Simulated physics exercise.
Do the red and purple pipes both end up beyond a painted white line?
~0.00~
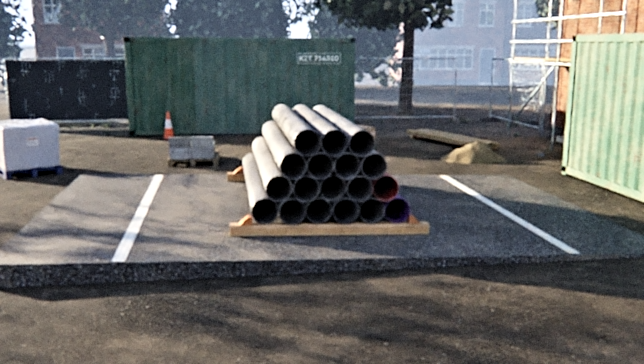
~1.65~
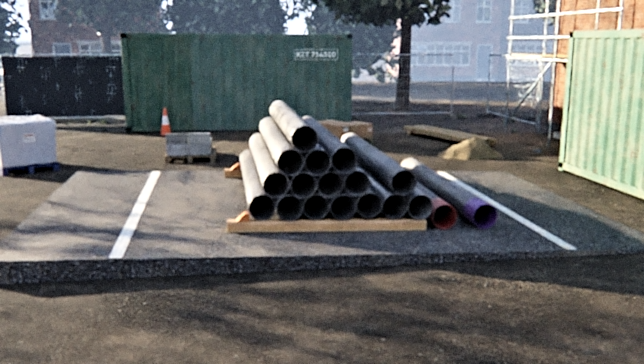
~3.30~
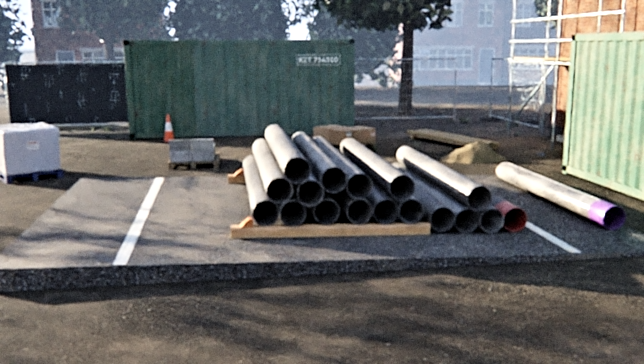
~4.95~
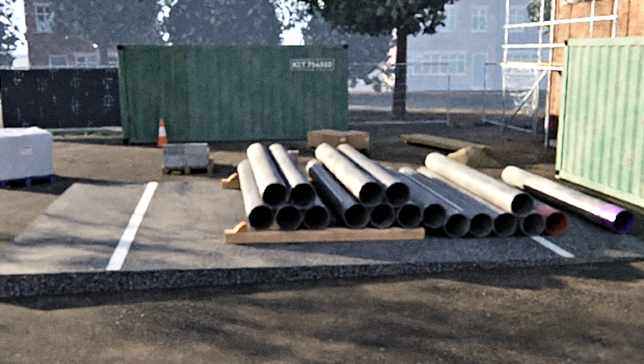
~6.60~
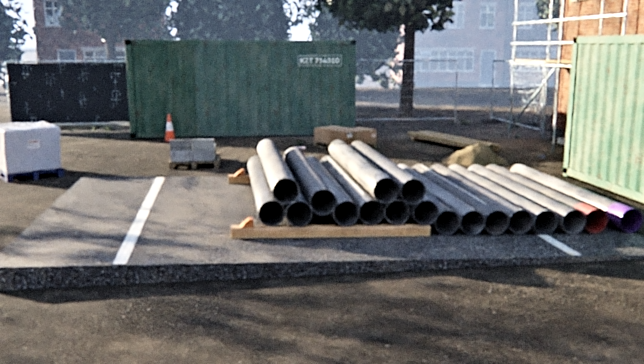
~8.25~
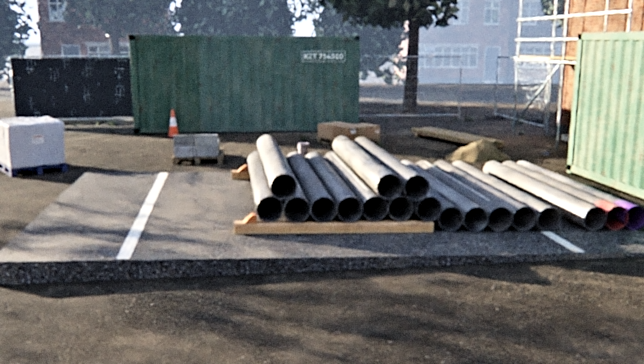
Yes, both do. The red pipe and the purple pipe each roll off to the right and come to rest past the right-hand line.
Stack of pipes on wooden bearers collapsing to the right, the red and purple ones rolling past a white line before settling.
